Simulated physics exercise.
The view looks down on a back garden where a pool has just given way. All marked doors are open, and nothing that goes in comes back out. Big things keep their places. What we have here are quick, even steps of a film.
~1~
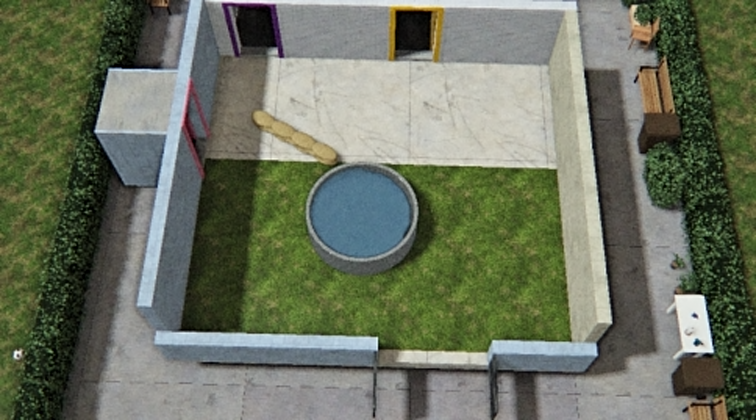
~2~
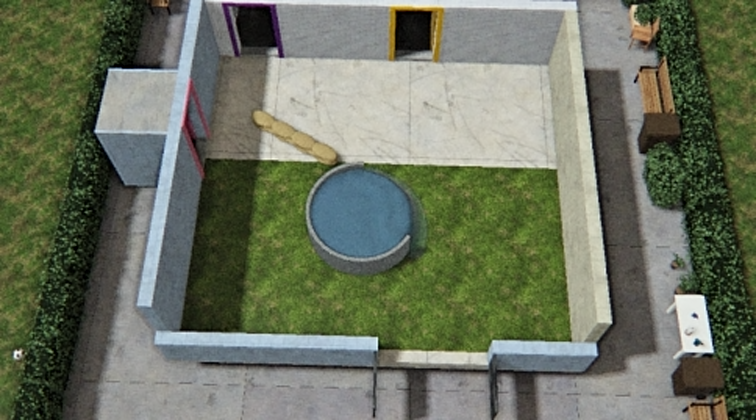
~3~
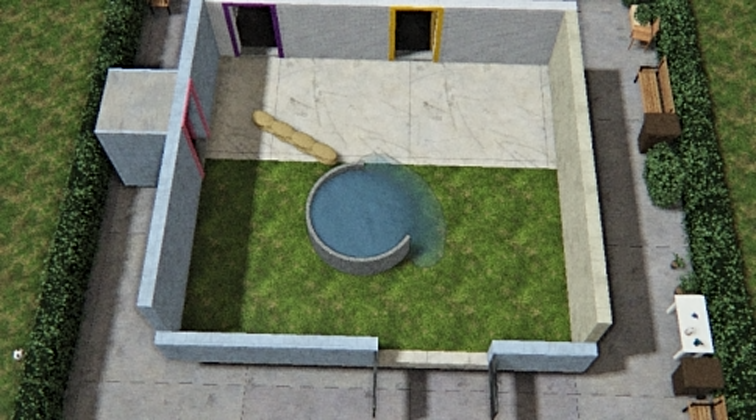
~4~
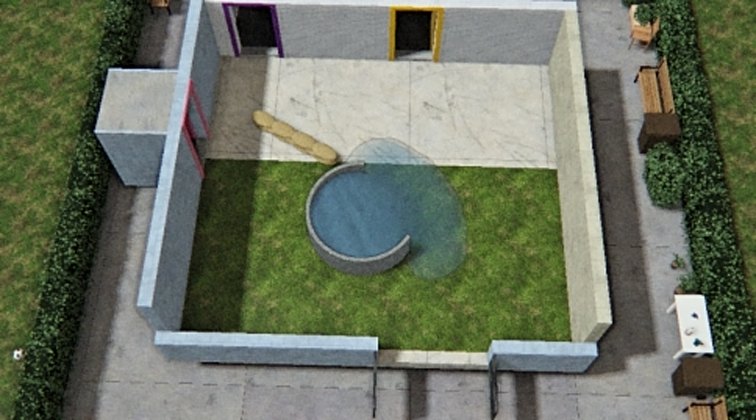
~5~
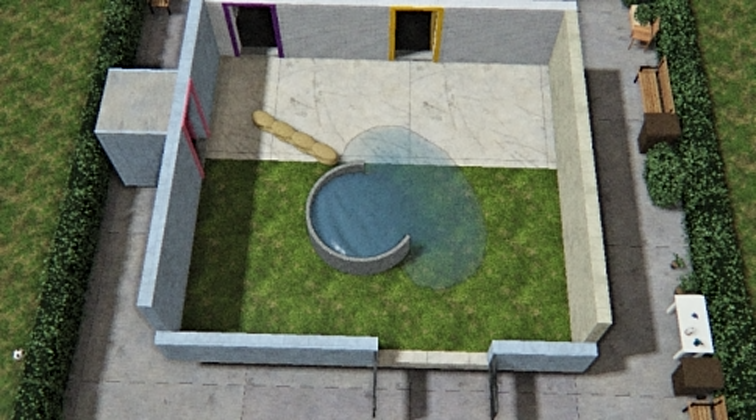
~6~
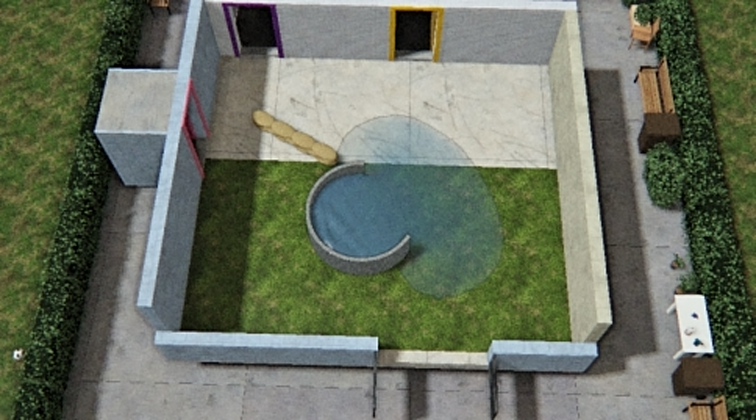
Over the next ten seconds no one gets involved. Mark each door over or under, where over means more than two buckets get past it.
Purple door - under; pink door - under; yellow door - under.
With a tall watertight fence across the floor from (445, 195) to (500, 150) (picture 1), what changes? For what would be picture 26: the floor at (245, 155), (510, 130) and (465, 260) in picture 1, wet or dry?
Lab note - point 1: Parched; point 2: Inundated; point 3: Inundated.
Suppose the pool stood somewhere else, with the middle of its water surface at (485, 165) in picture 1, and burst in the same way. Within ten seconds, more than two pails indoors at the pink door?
Pink door: Below the limit.
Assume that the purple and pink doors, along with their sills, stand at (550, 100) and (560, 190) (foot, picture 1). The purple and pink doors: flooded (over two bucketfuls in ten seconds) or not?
I'd say the purple door beats the mark and the pink door beats the mark.
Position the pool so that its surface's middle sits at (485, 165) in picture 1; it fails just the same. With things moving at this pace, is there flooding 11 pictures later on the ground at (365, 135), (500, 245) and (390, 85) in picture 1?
Result: Spared; inundated; spared.
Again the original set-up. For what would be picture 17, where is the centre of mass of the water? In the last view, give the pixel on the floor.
Around (450, 185).
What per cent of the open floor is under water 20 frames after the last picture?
Near 50 in a hundred.
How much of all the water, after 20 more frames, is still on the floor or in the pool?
Estimate: 100 per cent.
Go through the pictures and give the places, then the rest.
In the first picture, the pool at (362, 212) is whole and still.
In the second picture, water pours out at (407, 199) and has run to (414, 255).
In the third picture, water pours out at (407, 200) and has run to (425, 264).
In the fourth picture, water pours out at (407, 201) and has run to (437, 275).
In the fifth picture, the front is at (464, 276), out from the gap at (407, 201).
In the sixth picture, the front is at (476, 282), out from the gap at (407, 201).
A moment on, water covers 35 % of the floor; the purple door not reached, the pink door not reached, the yellow door not reached.
Next, water covers 45 % of the floor; the purple door not reached, the pink door not reached, the yellow door under two buckets in.
Then, water covers 50 % of the floor; the purple door not reached, the pink door not reached, the yellow door under two buckets in.
Later, water covers 55 % of the floor; the purple door not reached, the pink door not reached, the yellow door under two buckets in.
In the end, water covers 75 % of the floor; the purple door wet at the sill, nothing in, the pink door not reached, the yellow door under two buckets in.
